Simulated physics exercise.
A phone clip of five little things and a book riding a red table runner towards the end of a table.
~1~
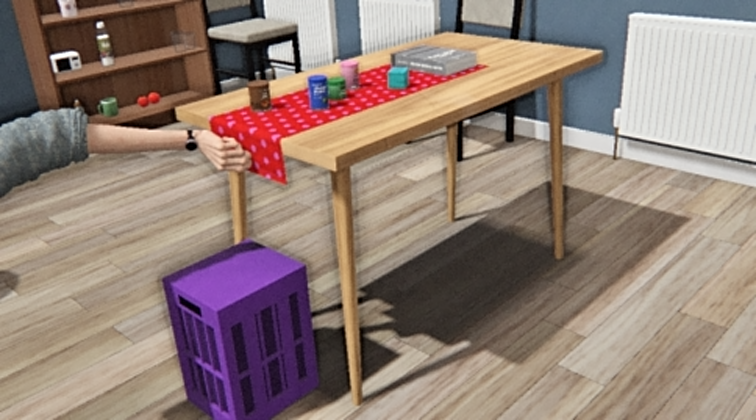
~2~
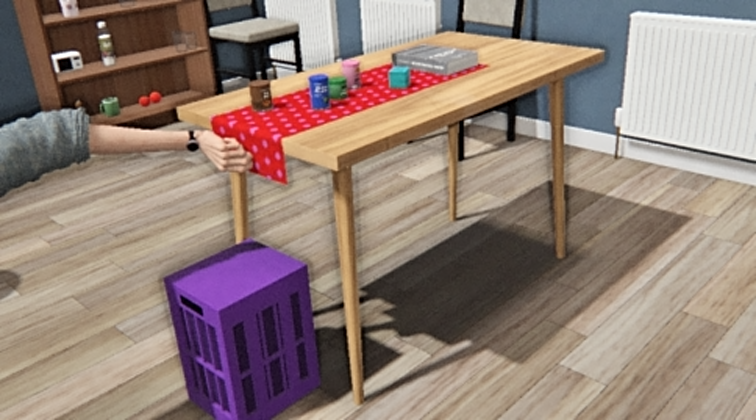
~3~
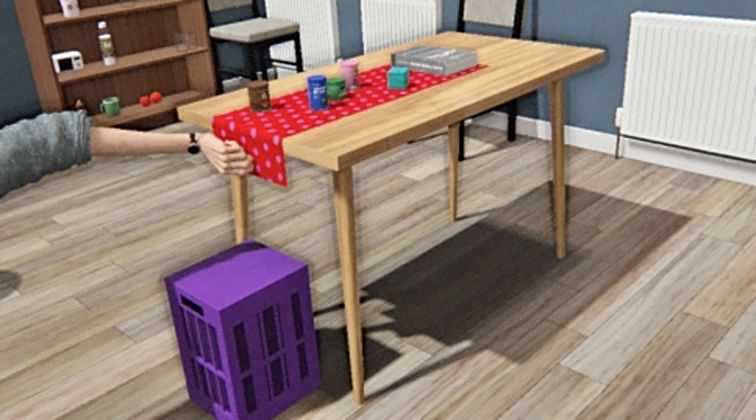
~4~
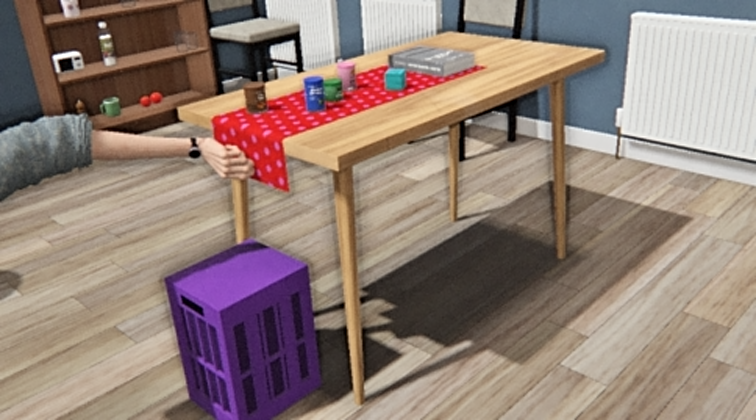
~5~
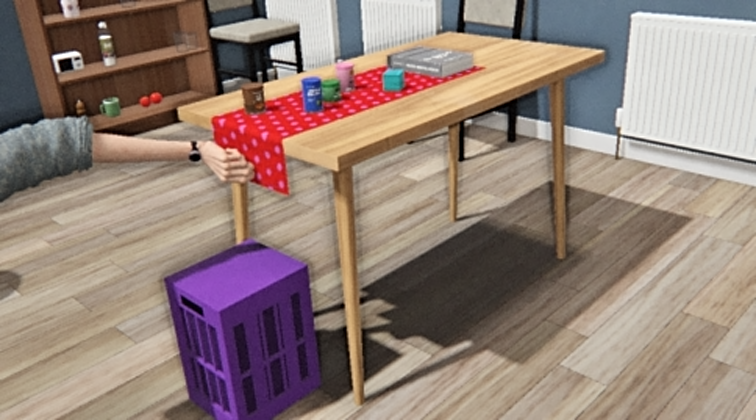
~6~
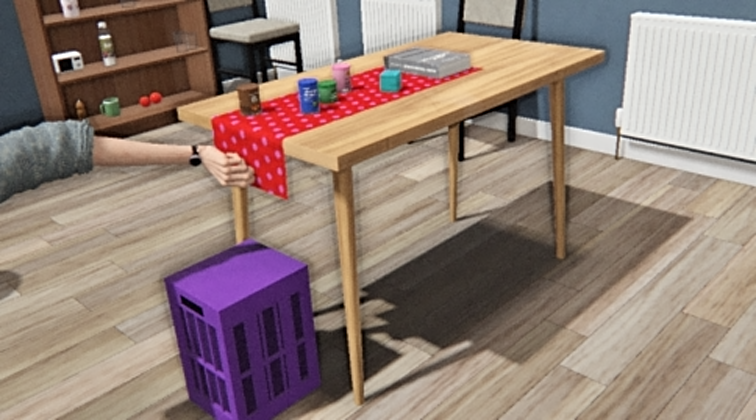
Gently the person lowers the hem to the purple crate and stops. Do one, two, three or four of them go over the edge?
Two of them do.
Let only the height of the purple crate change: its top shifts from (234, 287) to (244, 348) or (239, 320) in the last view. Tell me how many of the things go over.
It comes to 4 for the first height and 3 for the second.
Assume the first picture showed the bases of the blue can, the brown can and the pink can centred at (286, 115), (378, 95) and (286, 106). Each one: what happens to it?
Outcome: The blue can is gone, the brown can is still in place, the pink can is gone.
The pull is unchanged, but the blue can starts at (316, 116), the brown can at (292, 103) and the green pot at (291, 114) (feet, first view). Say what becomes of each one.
In the end the blue can is no longer up there, the brown can is no longer up there and the green pot is no longer up there.
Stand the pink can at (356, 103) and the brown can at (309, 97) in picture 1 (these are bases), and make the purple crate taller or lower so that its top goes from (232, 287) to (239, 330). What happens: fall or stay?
Result: Pink can gone, brown can gone.
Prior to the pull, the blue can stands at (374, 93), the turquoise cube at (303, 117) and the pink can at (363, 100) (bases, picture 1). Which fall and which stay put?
So, the blue can makes it through, the turquoise cube ends up down, the pink can makes it through.
Soon after, hem near (257, 227); brown can gone.
After that, hem on the crate; brown can and blue can gone.
In the end, hem on the crate; brown can and blue can gone. The answer is two.
